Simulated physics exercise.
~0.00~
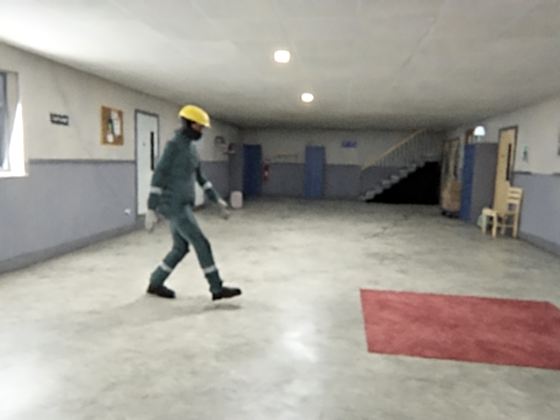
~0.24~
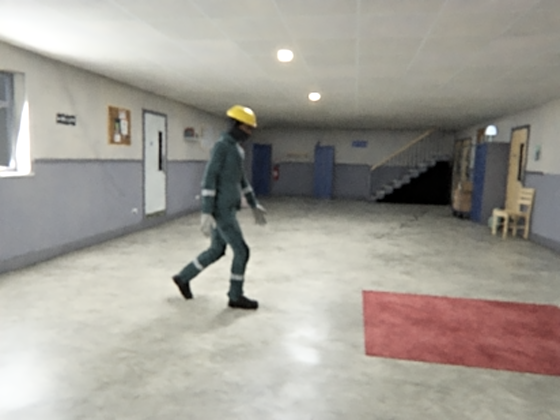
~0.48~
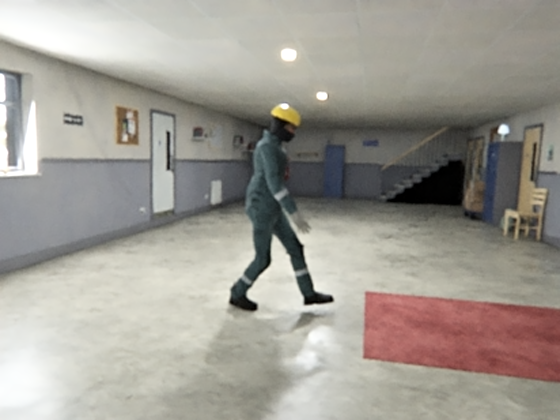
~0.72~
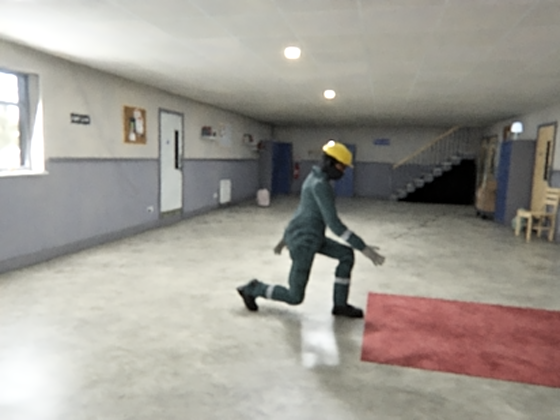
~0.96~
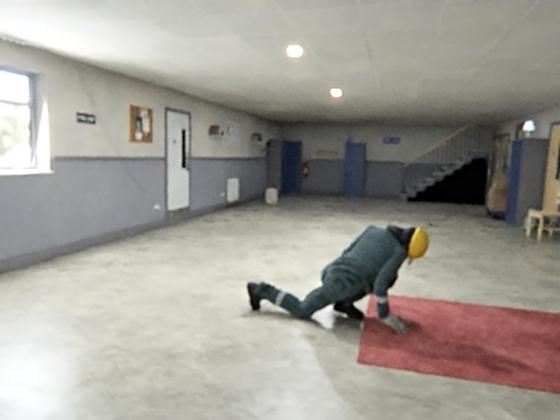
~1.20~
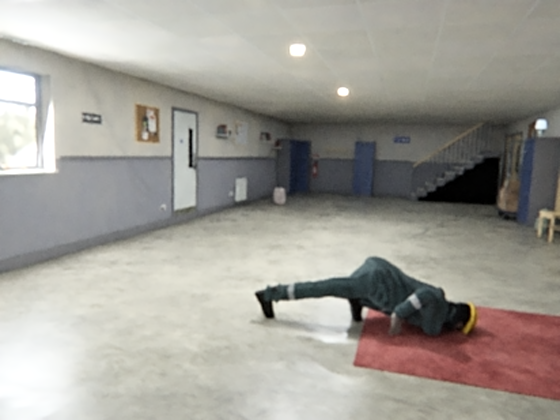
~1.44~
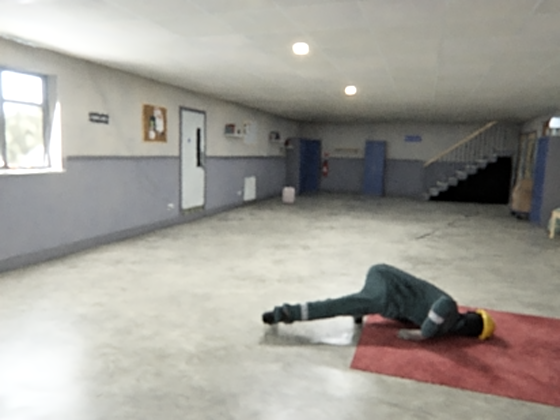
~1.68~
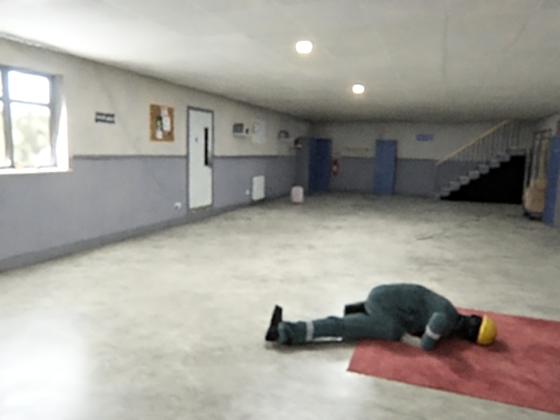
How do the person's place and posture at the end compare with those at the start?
At the start the person is upright and walking on the bare floor left of the middle of the view. By the end the person is farther right and lower in the view, lying down with the head and upper body on the red mat.
